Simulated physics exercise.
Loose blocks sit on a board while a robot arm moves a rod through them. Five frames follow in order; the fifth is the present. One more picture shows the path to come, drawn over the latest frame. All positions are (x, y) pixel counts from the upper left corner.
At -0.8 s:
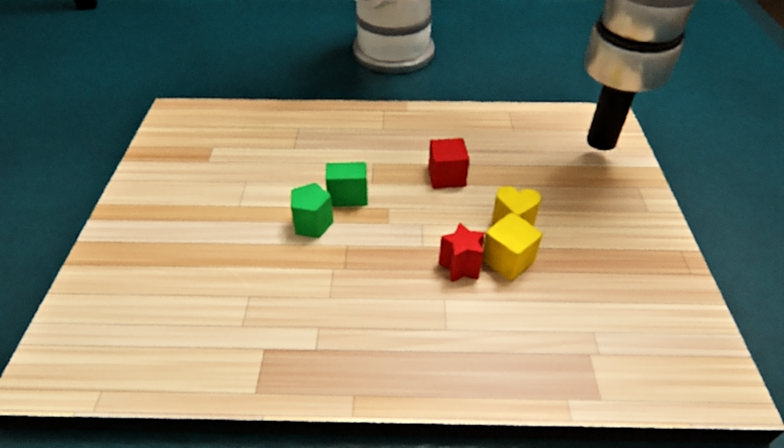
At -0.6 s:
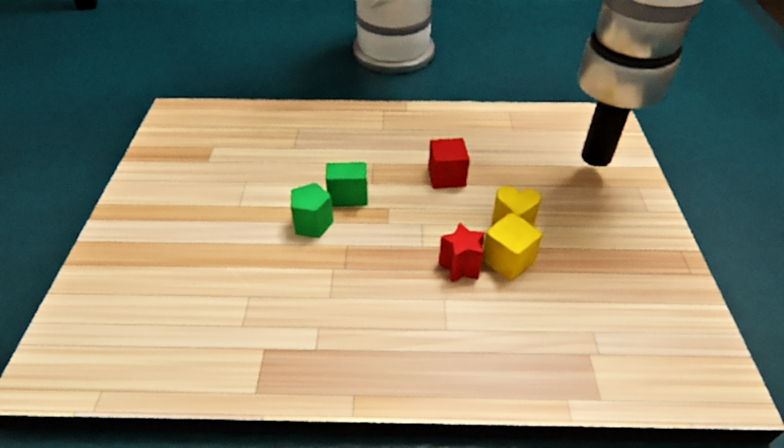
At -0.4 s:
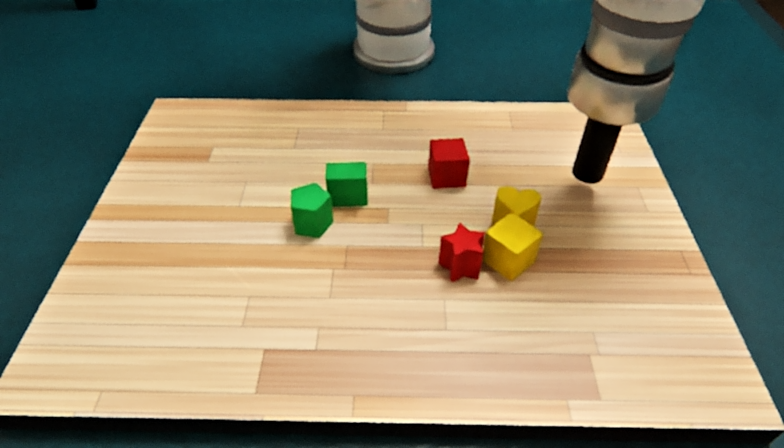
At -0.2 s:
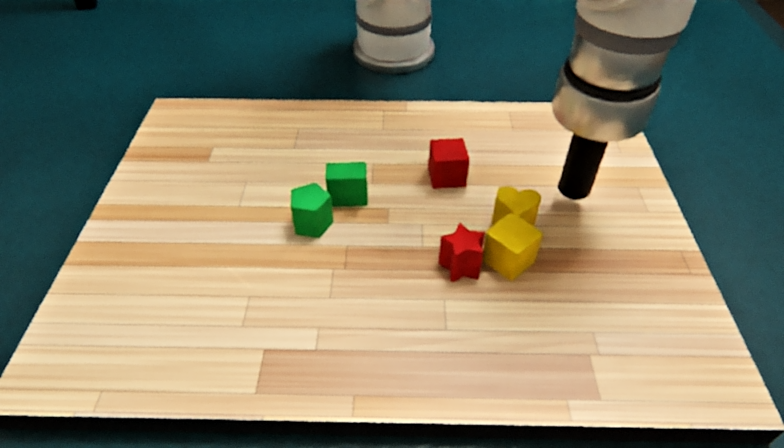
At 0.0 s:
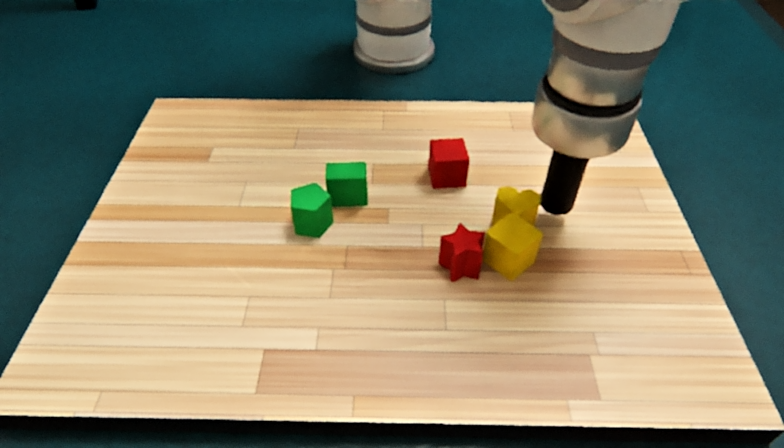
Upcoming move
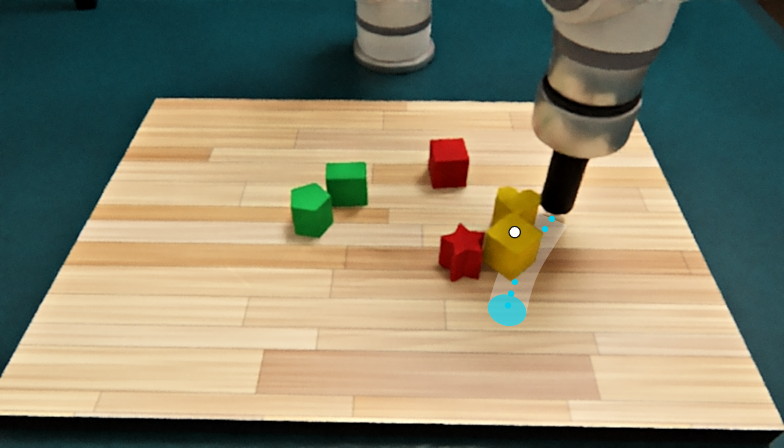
Robot arm moving its black rod down and left across a wooden board toward yellow blocks, while all the blocks stay still.
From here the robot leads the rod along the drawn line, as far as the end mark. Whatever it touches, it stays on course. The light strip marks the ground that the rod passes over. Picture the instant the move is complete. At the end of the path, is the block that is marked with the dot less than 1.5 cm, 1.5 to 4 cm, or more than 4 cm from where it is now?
The answer will be the long band, over 4 cm.
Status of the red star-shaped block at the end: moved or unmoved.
Once the rod is done, the red star-shaped block is in a new spot.
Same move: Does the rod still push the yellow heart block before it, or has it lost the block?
The rod has lost it.
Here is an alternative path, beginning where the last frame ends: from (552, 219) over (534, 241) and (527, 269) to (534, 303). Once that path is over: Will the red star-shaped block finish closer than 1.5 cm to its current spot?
Short answer: Yes.
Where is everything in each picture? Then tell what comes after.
Tip of the rod (601, 142), middles of tops, red star-shaped block (465, 239), yellow square (515, 232), yellow heart block (519, 198), in the first frame.
Rod (596, 158), nothing pushed, in the second frame.
Rod (587, 174), nothing pushed, in the third frame.
Rod (574, 189), nothing pushed, in the fourth frame.
Rod (556, 204), red star-shaped block (465, 239), yellow square (515, 232), yellow heart block (519, 198), in the fifth frame.
The line goes from (552, 219) over (525, 259) to (507, 310); the dot is on the yellow square.
What follows on the original path. One third of the way, rod (538, 231); yellow square (510, 234); yellow heart block (509, 199).
Two thirds of the way, rod (521, 260); red star-shaped block (447, 239); yellow square (486, 254), turned 35° clockwise; yellow heart block (509, 199).
At the end, rod (511, 296); red star-shaped block (443, 240), turned 25° clockwise; yellow square (474, 266), turned 65° clockwise; yellow heart block (509, 199).
